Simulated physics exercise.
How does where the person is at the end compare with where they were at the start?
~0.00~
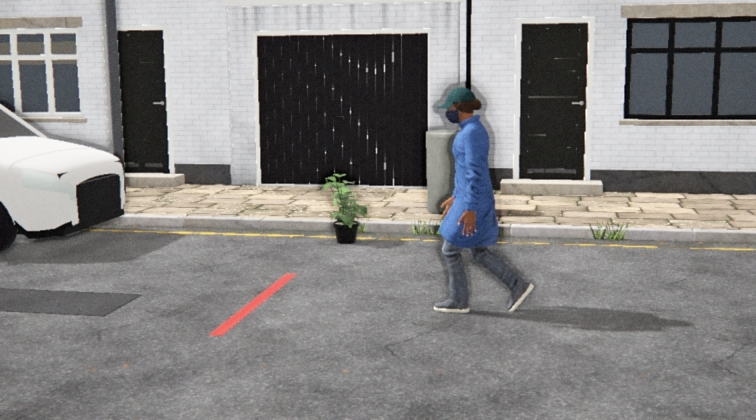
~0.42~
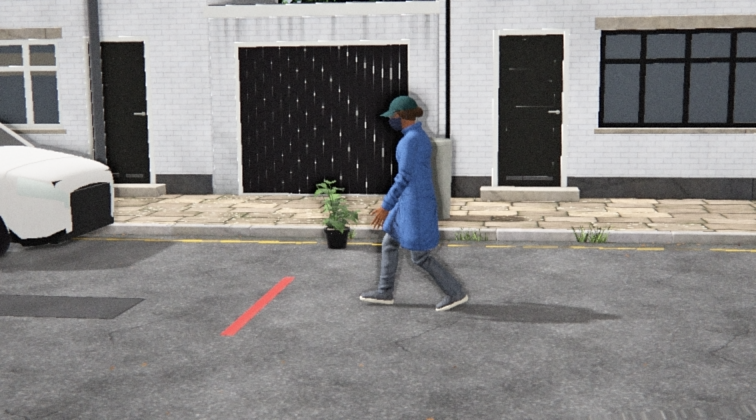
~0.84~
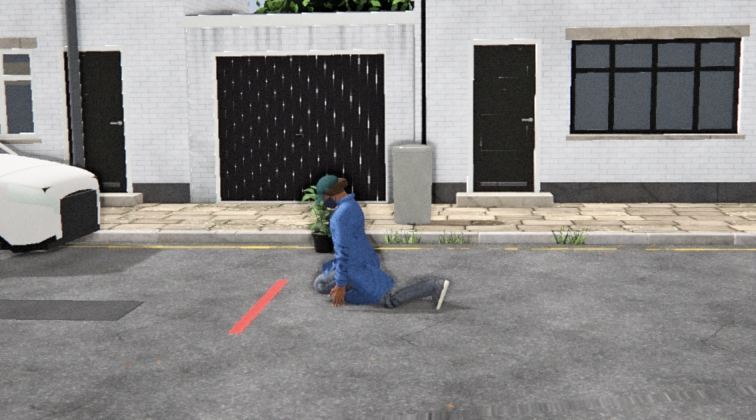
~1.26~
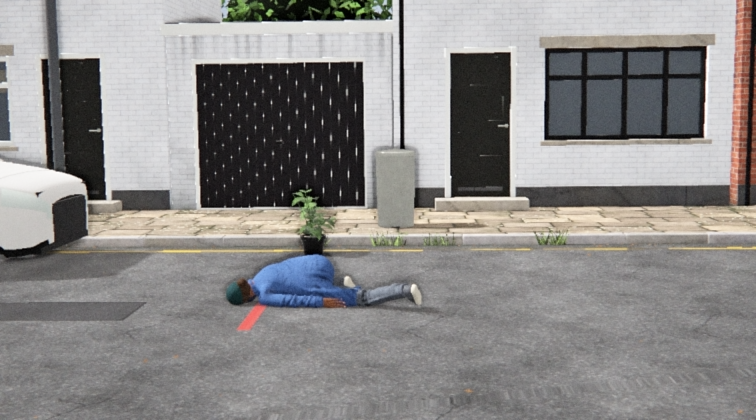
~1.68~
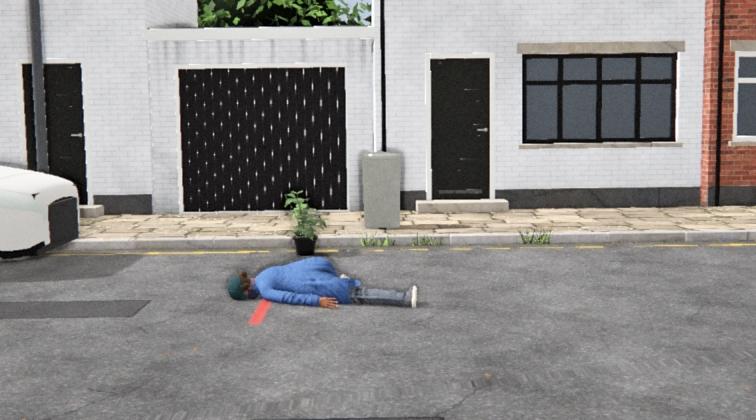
At the start the person was upright and walking, well to the right of the red tape. By the end they were farther left, lying on the ground with their head just beyond the tape.
A person in a blue coat and green cap walked left along a street toward a strip of red tape, dropped to their knees, then toppled forward and ended lying still, head just past the tape and hips short of it.
